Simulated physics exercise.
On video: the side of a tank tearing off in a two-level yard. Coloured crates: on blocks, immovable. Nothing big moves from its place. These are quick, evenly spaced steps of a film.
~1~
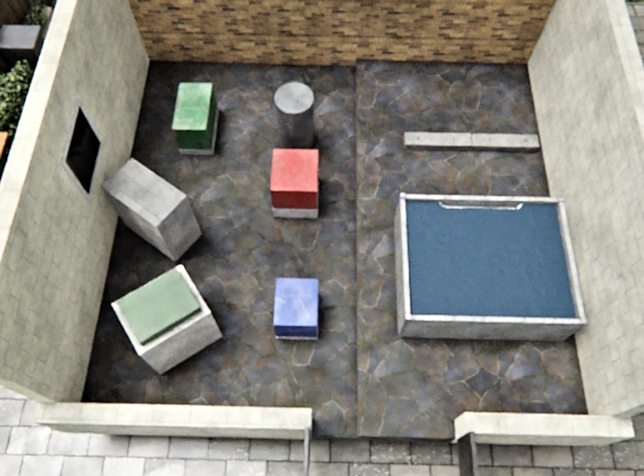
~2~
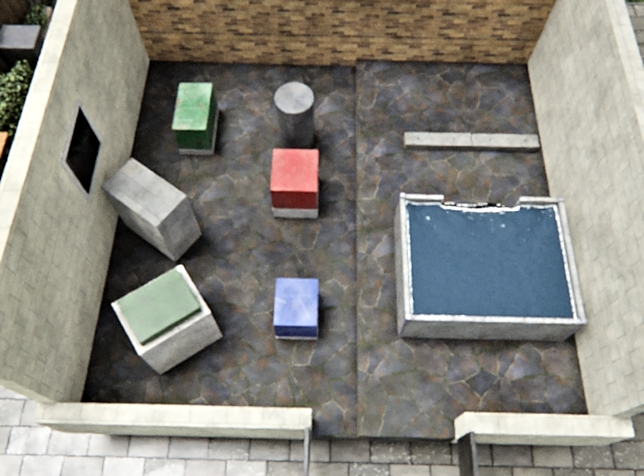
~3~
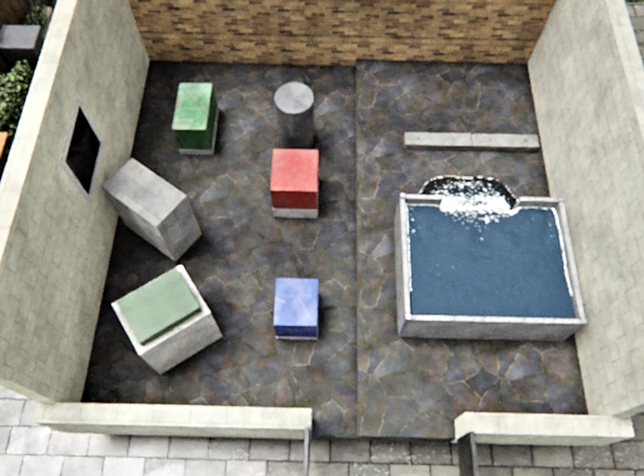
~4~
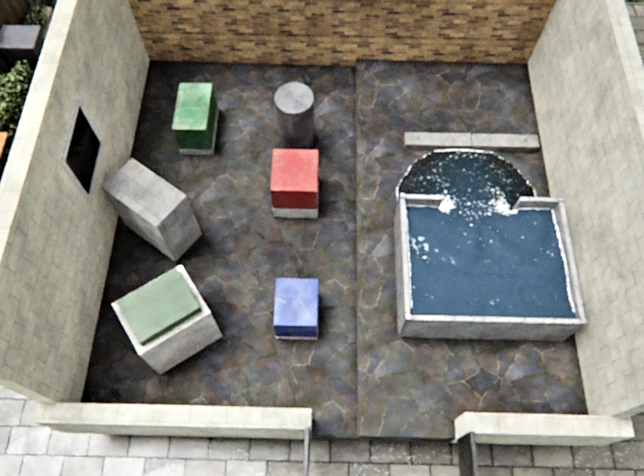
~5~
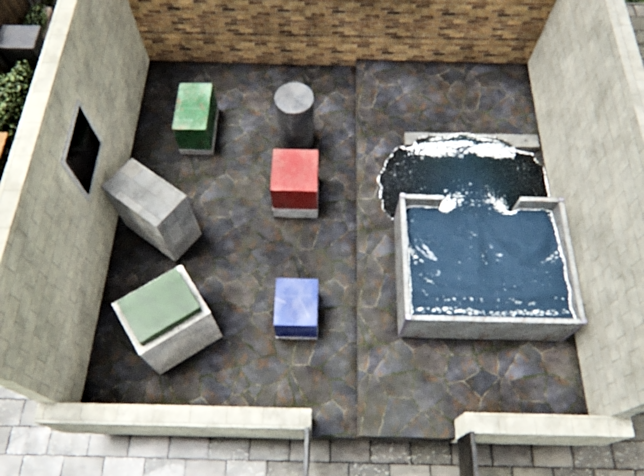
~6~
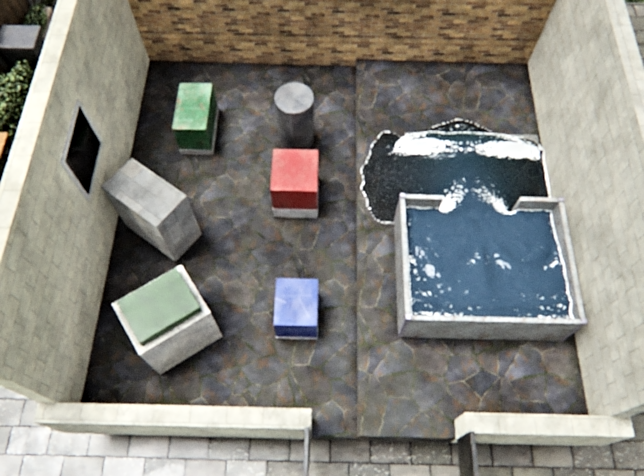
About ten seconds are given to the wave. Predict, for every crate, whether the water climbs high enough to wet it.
Result: The green crate is reached by the water. The red crate is missed by the water. The blue crate is reached by the water.
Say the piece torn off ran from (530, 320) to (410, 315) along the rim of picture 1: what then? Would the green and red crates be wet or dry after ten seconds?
Green crate: Untouched; red crate: Untouched.
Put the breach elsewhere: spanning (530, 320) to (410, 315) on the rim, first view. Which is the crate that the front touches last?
My answer: The crate marked green.
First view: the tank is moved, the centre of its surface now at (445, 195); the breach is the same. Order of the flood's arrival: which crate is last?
I'd go with the crate marked blue.
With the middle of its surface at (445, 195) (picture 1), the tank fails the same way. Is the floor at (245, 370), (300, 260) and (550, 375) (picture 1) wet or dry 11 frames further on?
As listed: Dry, not flooded, dry.
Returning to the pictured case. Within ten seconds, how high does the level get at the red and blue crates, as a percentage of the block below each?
Taking them in the order asked, 70 percent and 200 percent.
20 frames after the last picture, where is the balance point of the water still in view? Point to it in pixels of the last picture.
Around (433, 180).
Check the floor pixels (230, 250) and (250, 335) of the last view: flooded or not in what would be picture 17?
Dry, dry.
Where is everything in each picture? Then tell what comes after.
The first frame shows the water tank at (487, 258) is whole and still.
In the second frame, the front is at a hidden place, out from the gap on the water tank's far side.
In the third frame, water pours out on the water tank's far side and has run to (501, 188).
In the fourth frame, the front is at (482, 153), out from the gap on the water tank's far side.
In the fifth frame, water pours out on the water tank's far side and has run to (526, 155).
In the sixth frame, the front is at (387, 139), out from the gap on the water tank's far side.
A moment on, water covers 25 % of the floor; the green crate not reached, the red crate water round its plinth, the blue crate not reached.
Next, water covers 35 % of the floor; the green crate not reached, the red crate water round its plinth, the blue crate not reached.
Then, water covers 50 % of the floor; the green crate water round its plinth, the red crate water round its plinth, the blue crate not reached.
Later, water covers 70 % of the floor; the green crate water round its plinth, the red crate water round its plinth, the blue crate water round its plinth.
In the end, water covers 90 % of the floor; the green crate was topped, the red crate stayed above the water, the blue crate was topped.
